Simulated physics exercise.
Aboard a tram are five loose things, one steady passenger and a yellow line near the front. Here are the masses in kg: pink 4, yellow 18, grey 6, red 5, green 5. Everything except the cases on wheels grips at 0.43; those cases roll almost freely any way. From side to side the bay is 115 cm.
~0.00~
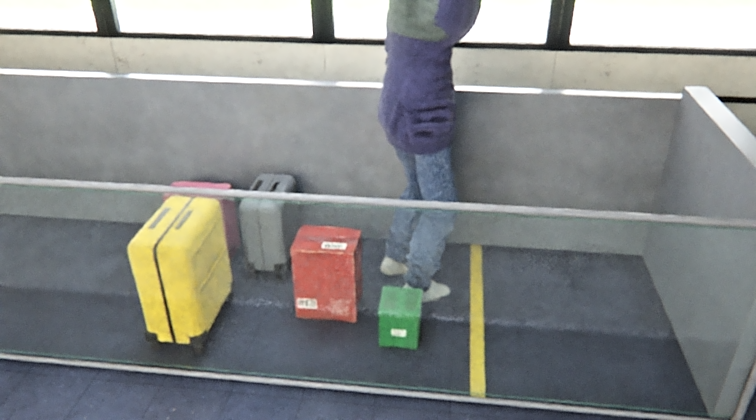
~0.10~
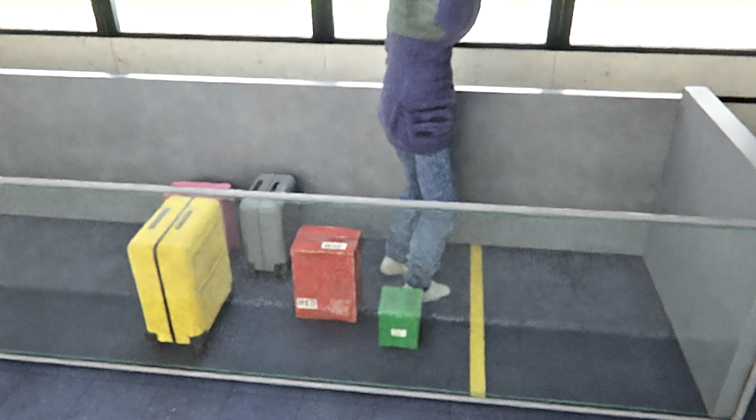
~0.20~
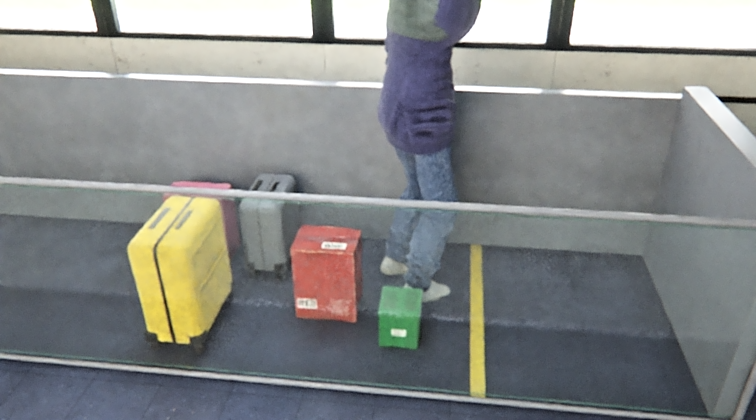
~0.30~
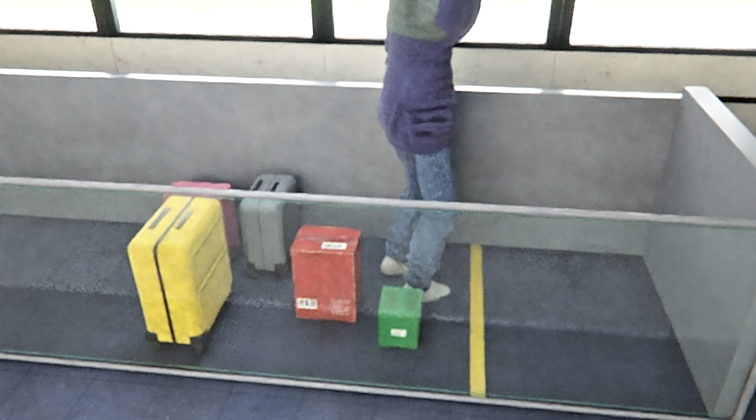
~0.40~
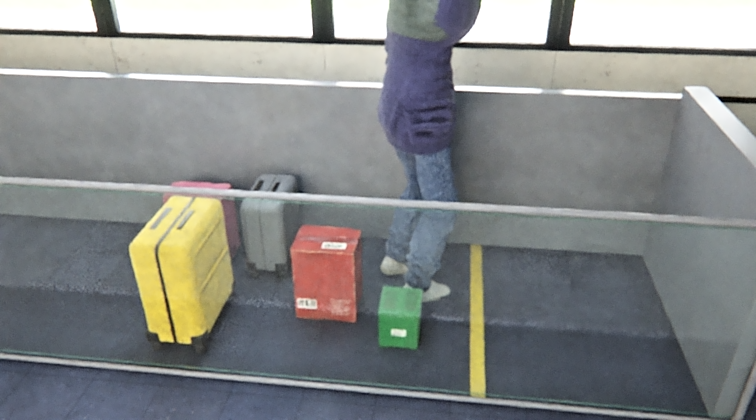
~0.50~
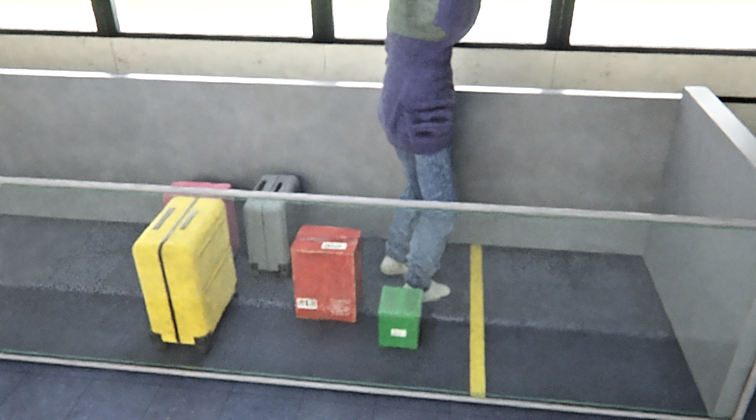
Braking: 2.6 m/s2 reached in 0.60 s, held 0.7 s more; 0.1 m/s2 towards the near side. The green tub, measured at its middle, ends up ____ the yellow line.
Before.
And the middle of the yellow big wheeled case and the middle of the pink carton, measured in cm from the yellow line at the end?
Yellow big wheeled case: 60 cm short; pink carton: 150 cm short.
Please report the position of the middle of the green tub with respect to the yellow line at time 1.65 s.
About 25 cm short.
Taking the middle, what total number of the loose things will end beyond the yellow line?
That comes to 0.
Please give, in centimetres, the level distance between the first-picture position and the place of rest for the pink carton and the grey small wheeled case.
Pink carton about 0, grey small wheeled case about 50.
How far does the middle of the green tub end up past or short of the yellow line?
Roughly 25 cm short.
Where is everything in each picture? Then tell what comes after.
The first picture shows green tub (401, 318), yellow big wheeled case (186, 273).
The second picture shows green tub (401, 318), yellow big wheeled case (186, 273).
The third picture shows green tub (401, 318), yellow big wheeled case (186, 273).
The fourth picture shows green tub (401, 318), yellow big wheeled case (186, 273).
The fifth picture shows green tub (401, 318), yellow big wheeled case (187, 273).
The sixth picture shows green tub (401, 318), yellow big wheeled case (190, 274).
After 0.75 s the green tub is 35 cm short of the yellow line, tilted 0°, near (401, 318) in the last picture's view; the pink carton 148 cm short of the yellow line, tilted 0°.
After 1.15 s the green tub is 34 cm short of the yellow line, tilted 0°, near (404, 319) in the last picture's view; the pink carton 148 cm short of the yellow line, tilted 0°.
After 1.65 s the green tub is 26 cm short of the yellow line, tilted 0°, near (420, 323) in the last picture's view.
At rest, 2.0 s, pink carton stops short of the yellow line; yellow big wheeled case stops short of the yellow line; grey small wheeled case stops short of the yellow line; red pack stops short of the yellow line; green tub stops short of the yellow line.
